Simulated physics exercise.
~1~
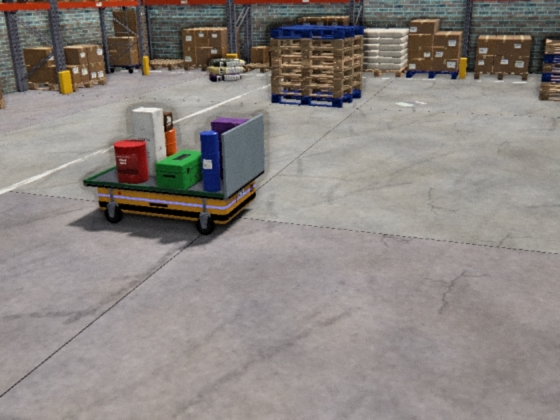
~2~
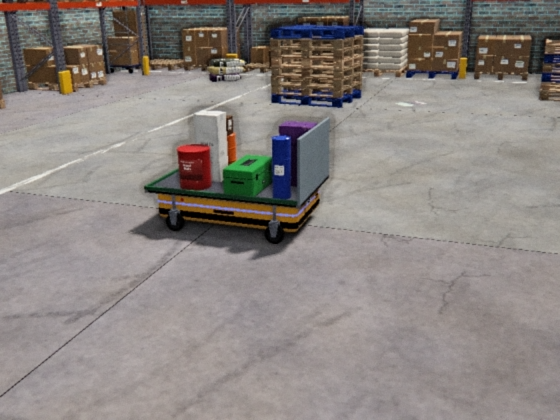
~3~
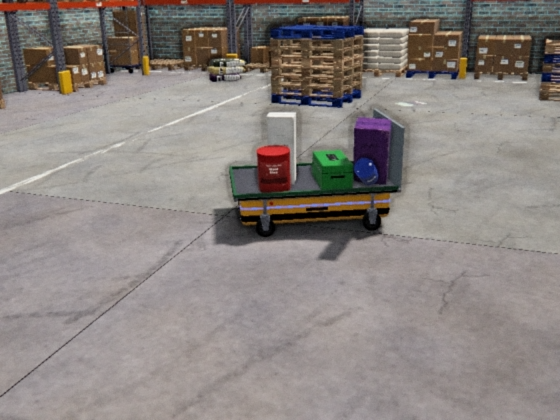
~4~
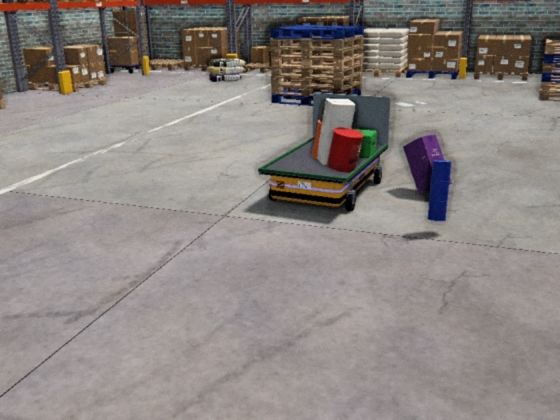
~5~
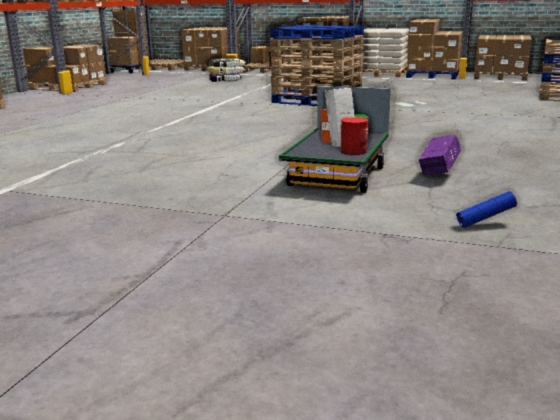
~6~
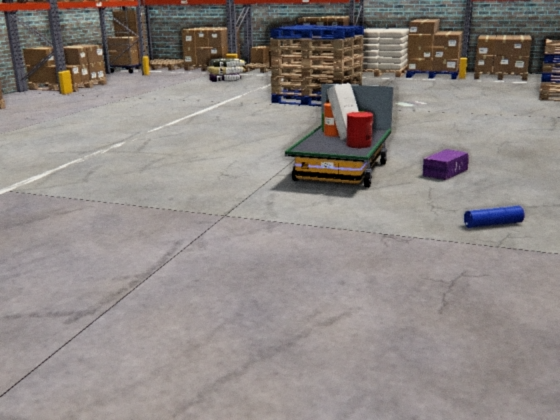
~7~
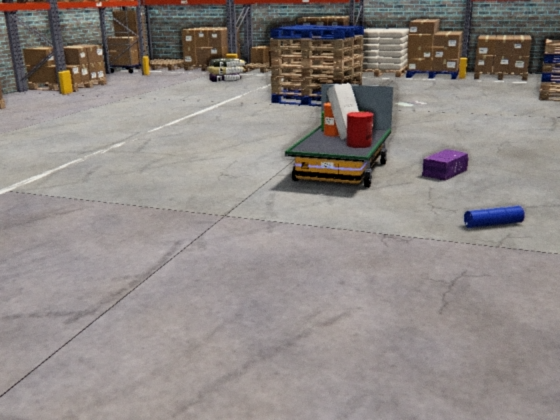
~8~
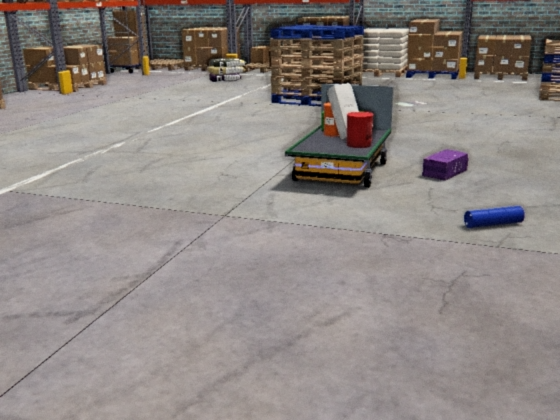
A flat cart with a green deck and a grey board at its front rolls rightward across a concrete warehouse floor, seen from slightly above, with stacked pallets and cartons behind. It carries a red pail, a green toolbox, a tall white box, an orange canister, a blue canister and a purple box. As the cart swings away from the viewer, the purple box and blue canister tip and tumble off its right side. The cart stops, the white box leaning and the red pail and orange canister upright, while the two fallen things lie on the floor to the right.
